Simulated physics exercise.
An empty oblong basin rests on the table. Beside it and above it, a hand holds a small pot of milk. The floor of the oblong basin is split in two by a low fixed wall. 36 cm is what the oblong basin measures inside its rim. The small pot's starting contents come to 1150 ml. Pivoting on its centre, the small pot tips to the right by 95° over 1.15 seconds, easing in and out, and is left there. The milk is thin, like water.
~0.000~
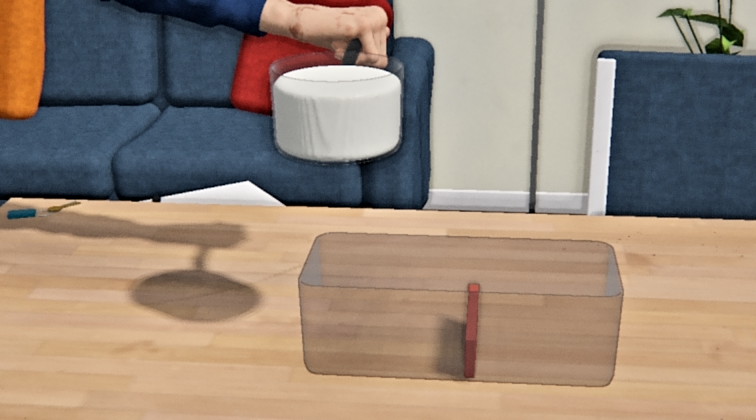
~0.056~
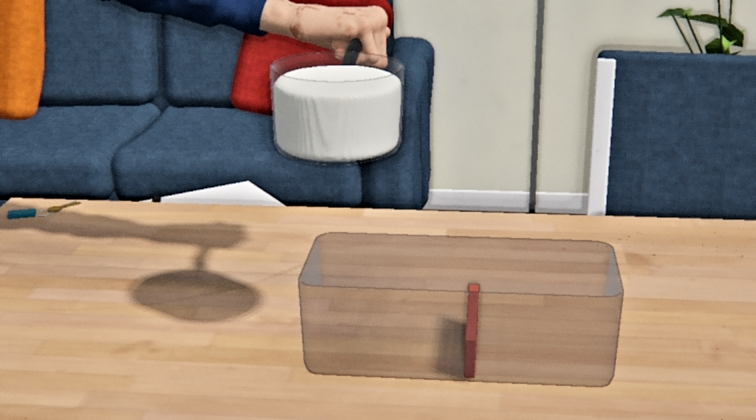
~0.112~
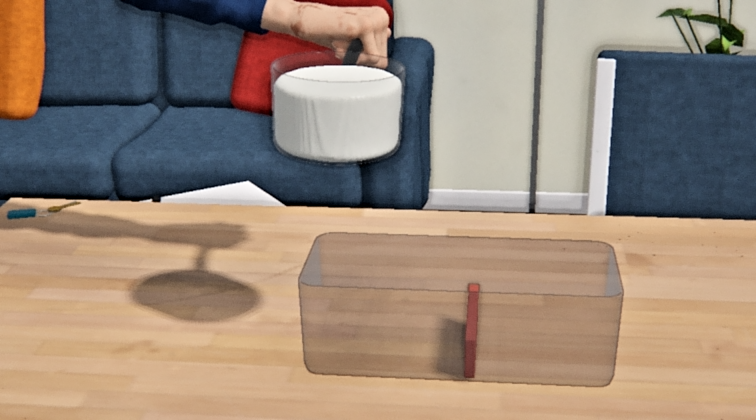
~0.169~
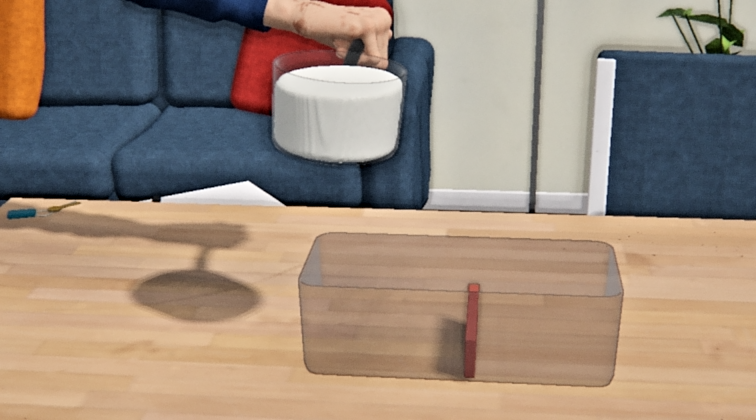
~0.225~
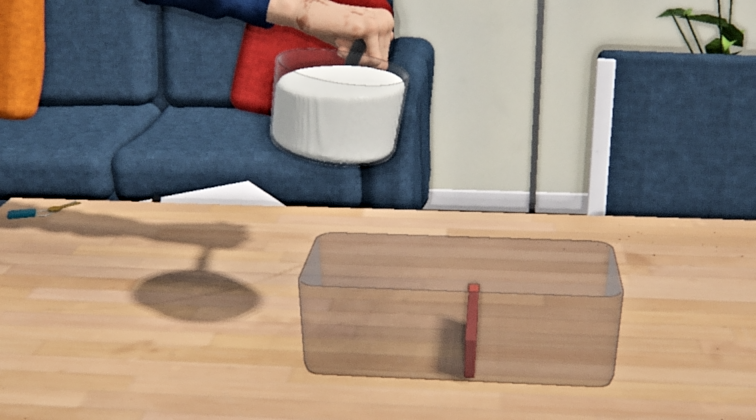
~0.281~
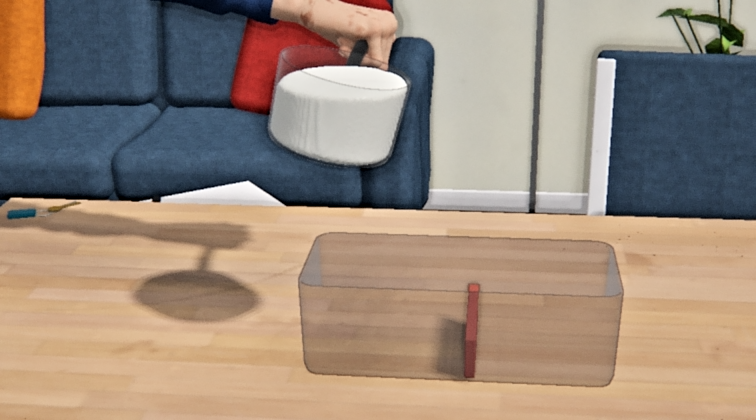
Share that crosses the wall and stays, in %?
59 %.
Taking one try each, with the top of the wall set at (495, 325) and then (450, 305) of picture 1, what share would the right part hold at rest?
The first try gives 30 percent and the second 80 percent.
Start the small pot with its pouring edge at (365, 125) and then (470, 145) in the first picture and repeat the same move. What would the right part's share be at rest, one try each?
Respectively about 5 and 95 percent.
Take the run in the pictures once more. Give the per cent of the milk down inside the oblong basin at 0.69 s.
Around 6 percent.
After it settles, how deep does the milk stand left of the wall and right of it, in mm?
16 mm left, 28 mm right.
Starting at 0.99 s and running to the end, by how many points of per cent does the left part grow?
About 30 percent.
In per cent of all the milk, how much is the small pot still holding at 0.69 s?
Around 68 percent.
After 0.69 s the tilt is 62° and 68 per cent is still to pour, 2 is left of the wall and 4 right of it.
After 0.99 s the tilt is 91° and 20 per cent is still to pour, 9 is left of the wall and 51 right of it.
After 1.31 s the tilt is 95° and 4 per cent is still to pour, 32 is left of the wall and 59 right of it.
After 1.65 s the tilt is 95° and 1 per cent is still to pour, 38 is left of the wall and 59 right of it.
In the end 40 per cent lies left of the wall, 59 right of it and 1 outside.
